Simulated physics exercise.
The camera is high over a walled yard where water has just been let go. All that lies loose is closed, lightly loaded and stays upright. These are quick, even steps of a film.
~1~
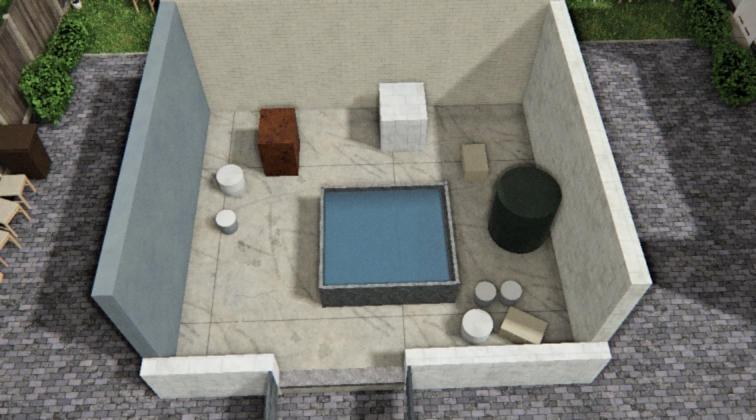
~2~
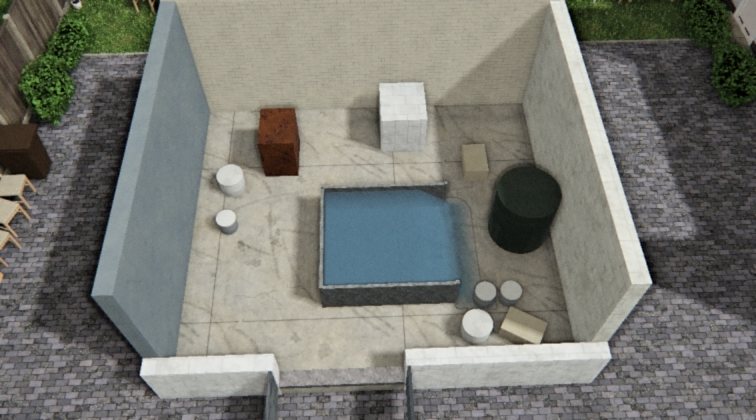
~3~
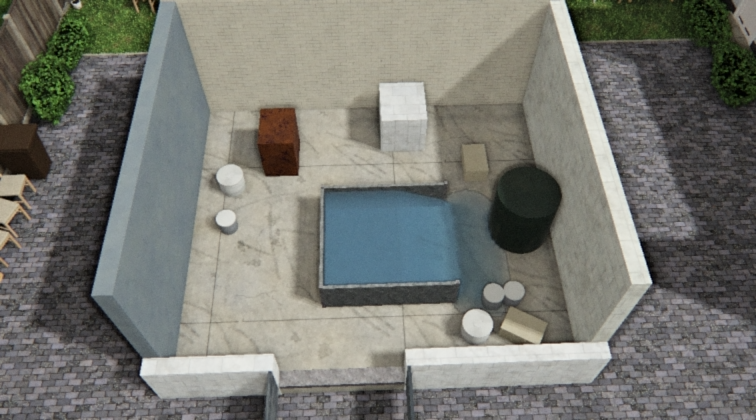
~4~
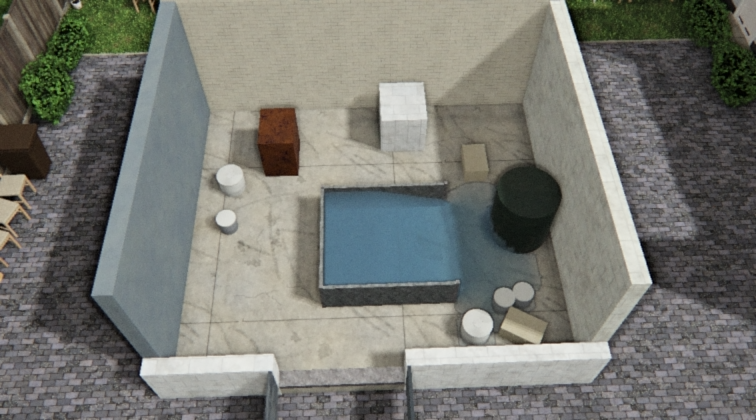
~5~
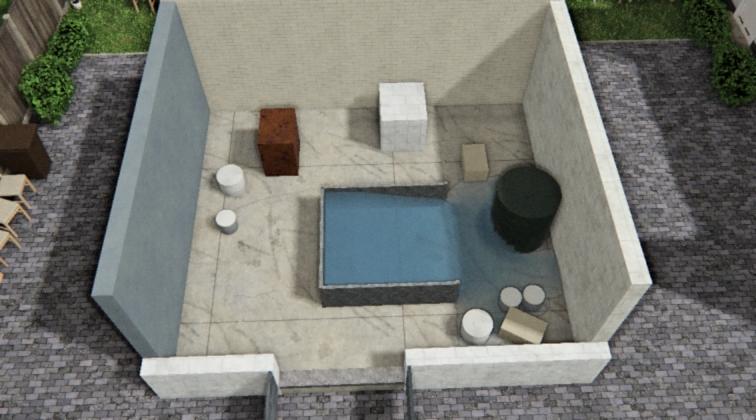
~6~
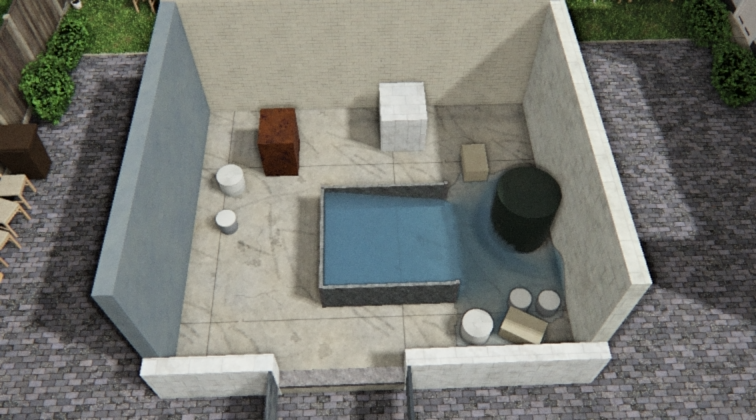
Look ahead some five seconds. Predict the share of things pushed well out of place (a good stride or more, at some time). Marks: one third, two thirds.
That comes to two thirds or more.
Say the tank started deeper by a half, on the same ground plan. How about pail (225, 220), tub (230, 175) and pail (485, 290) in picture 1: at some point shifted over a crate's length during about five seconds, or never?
In turn: Moved that far, short of that, that far or more.
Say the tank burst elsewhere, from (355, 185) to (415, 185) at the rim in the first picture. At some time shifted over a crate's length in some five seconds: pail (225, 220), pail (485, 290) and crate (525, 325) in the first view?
In that order: Pushed that far, short of that, not that far.
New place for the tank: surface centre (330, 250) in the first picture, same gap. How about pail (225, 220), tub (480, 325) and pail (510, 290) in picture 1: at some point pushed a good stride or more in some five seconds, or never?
One after the other: Not that far, moved that far, that far or more.
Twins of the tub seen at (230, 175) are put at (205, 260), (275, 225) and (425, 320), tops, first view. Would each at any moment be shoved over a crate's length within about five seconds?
In that order: Less than that, short of that, that far or more.
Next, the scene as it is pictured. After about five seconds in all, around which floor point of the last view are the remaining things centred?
Roughly at (260, 246).
A moment on, 2 of 7 are well off their spots; 2 afloat.
Next, 4 of 7 are well off their spots; 3 afloat.
Later, 5 of 7 are well off their spots; 3 afloat.
In the end, 4 of 7 are well off their spots, and 5 have been at some point; 3 afloat.
